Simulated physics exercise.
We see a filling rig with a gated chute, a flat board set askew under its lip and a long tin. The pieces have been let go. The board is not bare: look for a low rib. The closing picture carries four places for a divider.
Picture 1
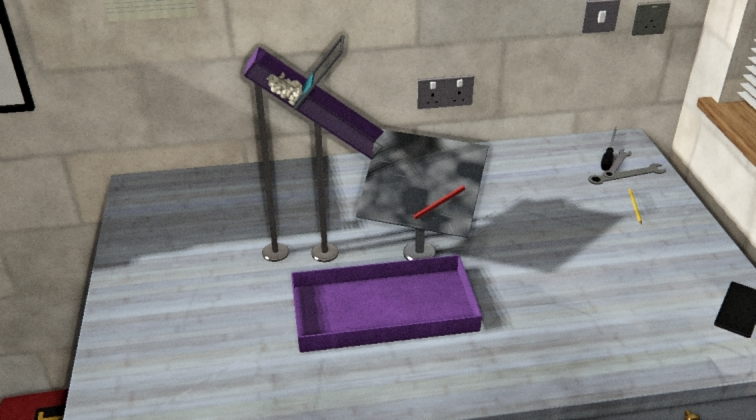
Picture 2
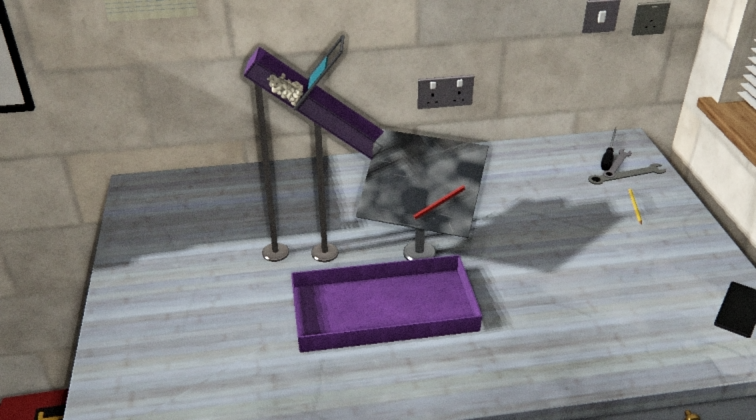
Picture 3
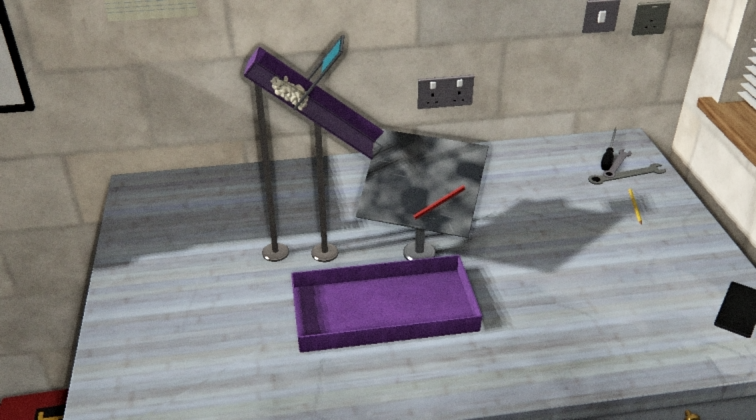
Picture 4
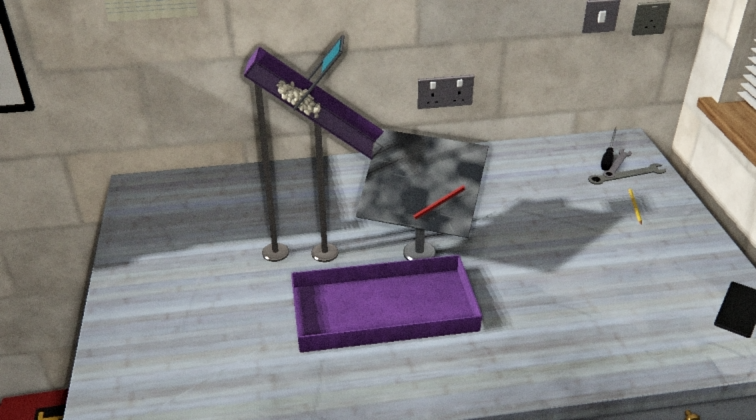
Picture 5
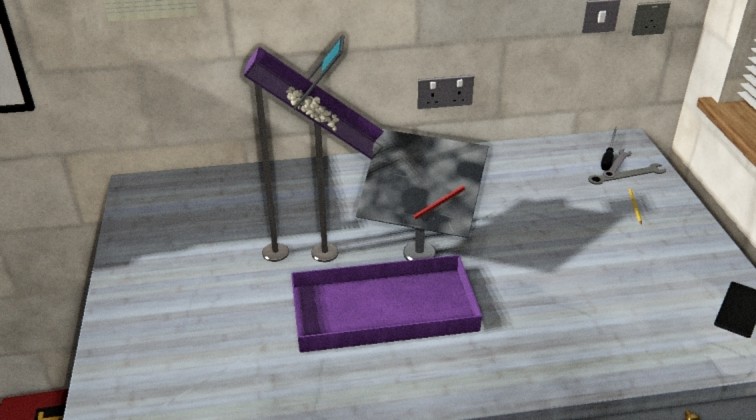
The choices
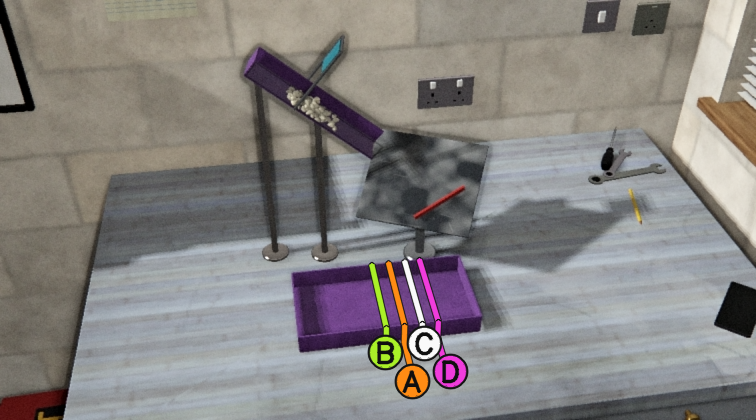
White beans sat behind a gate in a raised purple chute, then slid partway down it as the gate lifted, above a tilted grey board with a red rib and an empty purple tin.
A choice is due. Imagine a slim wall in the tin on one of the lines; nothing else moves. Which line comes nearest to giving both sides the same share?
Line A.
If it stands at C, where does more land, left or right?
More lands on the left.
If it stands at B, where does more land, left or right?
More lands on the right.
On the marked copy, line A crosses the front rim at (404, 325); line B crosses the front rim at (386, 327); line C crosses the front rim at (422, 323); line D crosses the front rim at (438, 321).
With A, of what is caught, about half on the left of the divider, about half on the right.
With B, of what is caught, a stray few on the left of the divider, nearly all on the right.
With C, of what is caught, nearly all on the left of the divider, a small part on the right.
With D, of what is caught, nearly all on the left of the divider, a small part on the right.
